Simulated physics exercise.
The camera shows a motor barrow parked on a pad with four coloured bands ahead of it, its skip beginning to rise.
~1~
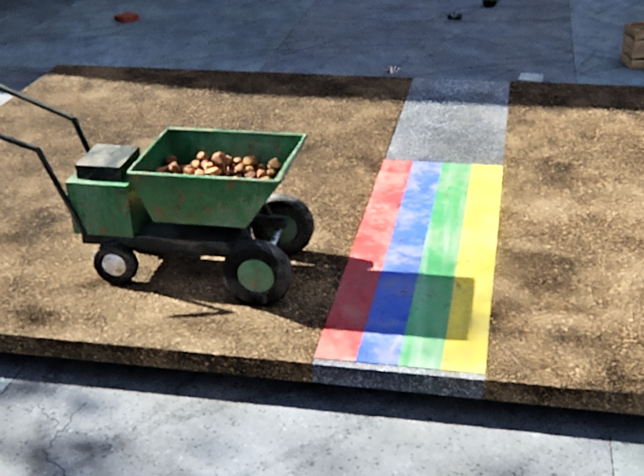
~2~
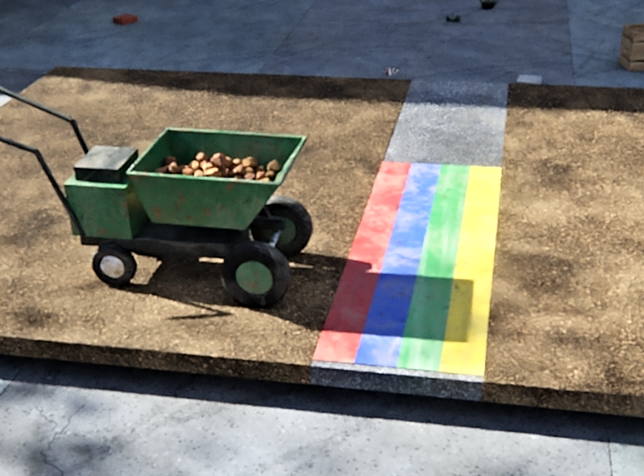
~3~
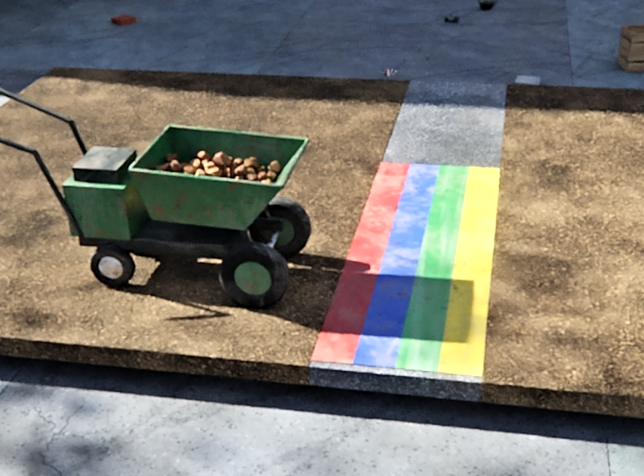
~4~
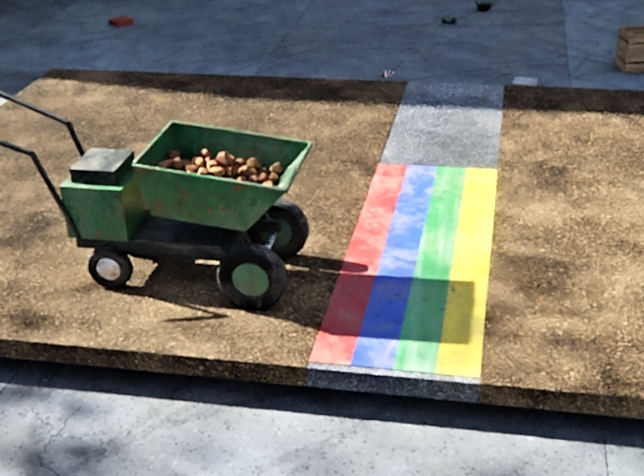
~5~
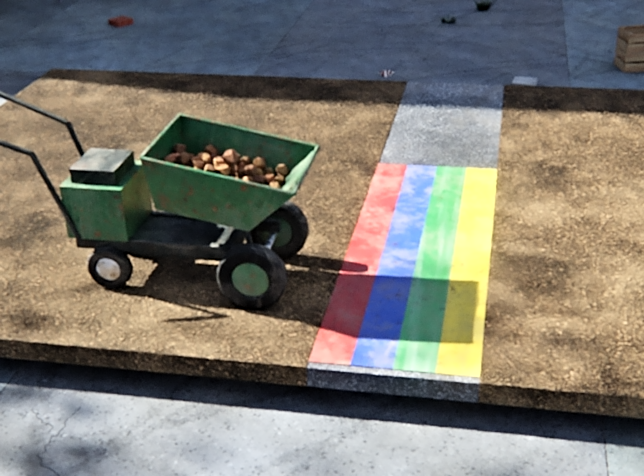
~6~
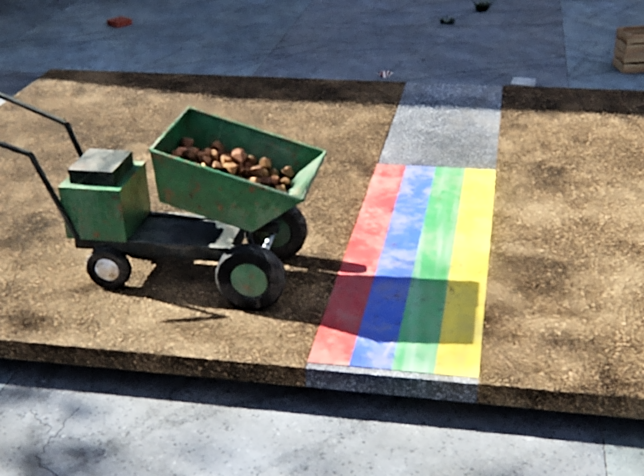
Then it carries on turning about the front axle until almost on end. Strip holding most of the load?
Blue.
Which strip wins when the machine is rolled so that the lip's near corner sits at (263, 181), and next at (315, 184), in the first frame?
On the first try it comes out as the strip in blue, and on the second as the strip in green.
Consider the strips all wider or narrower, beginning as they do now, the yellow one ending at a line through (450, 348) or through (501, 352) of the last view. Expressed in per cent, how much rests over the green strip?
About 30 per cent first, then about 20 per cent.
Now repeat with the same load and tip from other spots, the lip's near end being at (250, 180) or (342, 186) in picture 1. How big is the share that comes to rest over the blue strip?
From the first spot you get 30 percent, and from the second 0 percent.
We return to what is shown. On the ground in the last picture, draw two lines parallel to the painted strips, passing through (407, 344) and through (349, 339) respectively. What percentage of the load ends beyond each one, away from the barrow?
First 30 in a hundred, second 90 in a hundred.
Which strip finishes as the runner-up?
Runner-up - that green strip.
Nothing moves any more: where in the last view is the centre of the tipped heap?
The centre comes to rest close to (401, 285).
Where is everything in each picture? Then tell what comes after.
The first picture shows lip of the skip at (279, 182), level; top of the load at (209, 169), clay clods; red strip at (344, 330); blue strip at (384, 334); green strip at (425, 337); yellow strip at (467, 341).
The second picture shows lip of the skip at (279, 185), level; top of the load at (209, 170).
The third picture shows lip of the skip at (282, 187), tipped barely; top of the load at (210, 169).
The fourth picture shows lip of the skip at (286, 191), tipped a little; top of the load at (193, 171).
The fifth picture shows lip of the skip at (294, 194), tipped a little; top of the load at (199, 167).
The sixth picture shows lip of the skip at (302, 200), tipped clearly; top of the load at (205, 162); red strip at (337, 334); blue strip at (378, 338); green strip at (418, 341); yellow strip at (460, 345).
Soon, skip tipped steeply; all in the skip.
A while on, skip tipped right over; nearly all in the skip; a stray few over the blue strip; a stray few over the green strip.
Towards the end, skip tipped right over; about a third in the skip; a stray few over the red strip; about a third over the blue strip; about a quarter over the green strip; a small part over the yellow strip.
Finally, skip tipped right over; a small part in the skip; a small part over the red strip; about half over the blue strip; about a quarter over the green strip; a small part over the yellow strip.
